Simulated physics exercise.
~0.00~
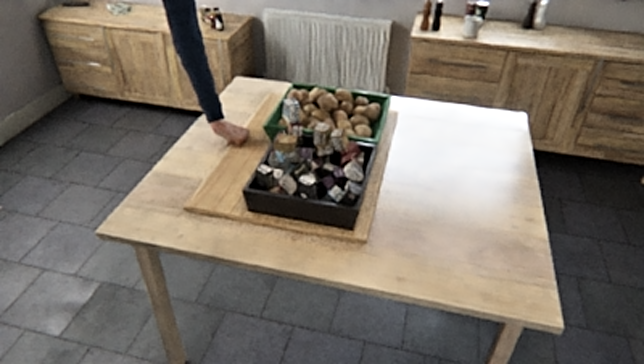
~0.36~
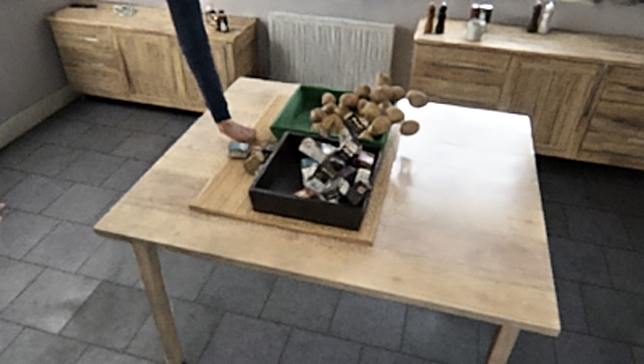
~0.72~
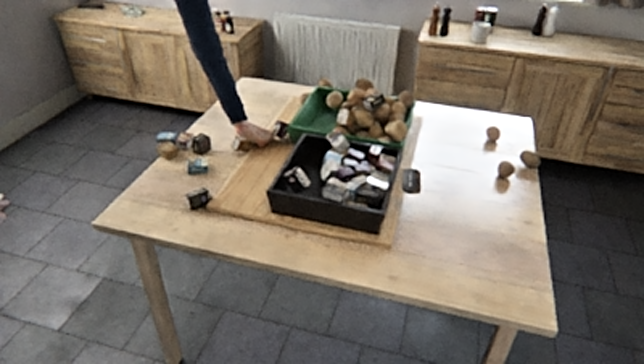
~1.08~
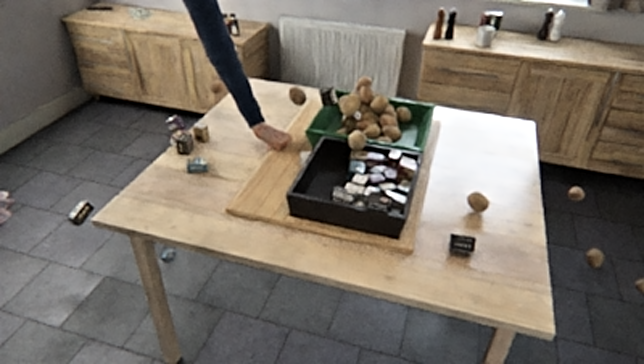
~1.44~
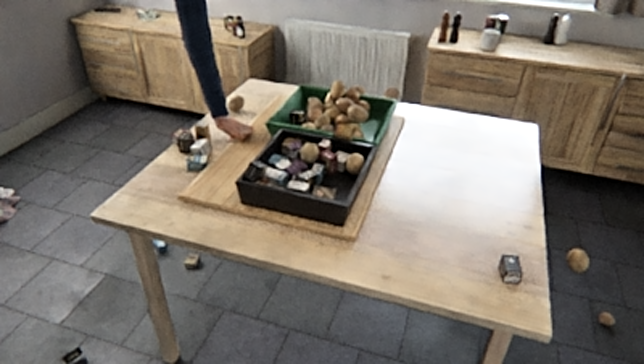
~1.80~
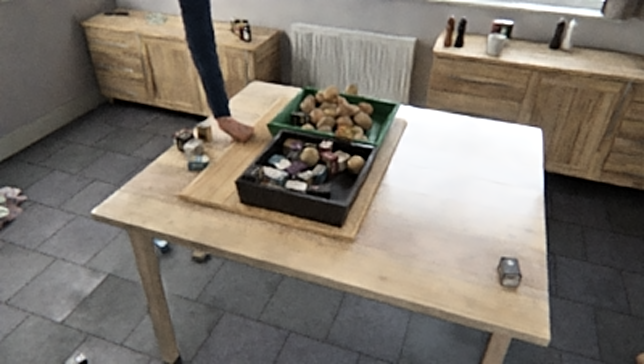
Potatoes and small cartons flying from green and black baskets as a hand shakes their board, then resting with both part-full.
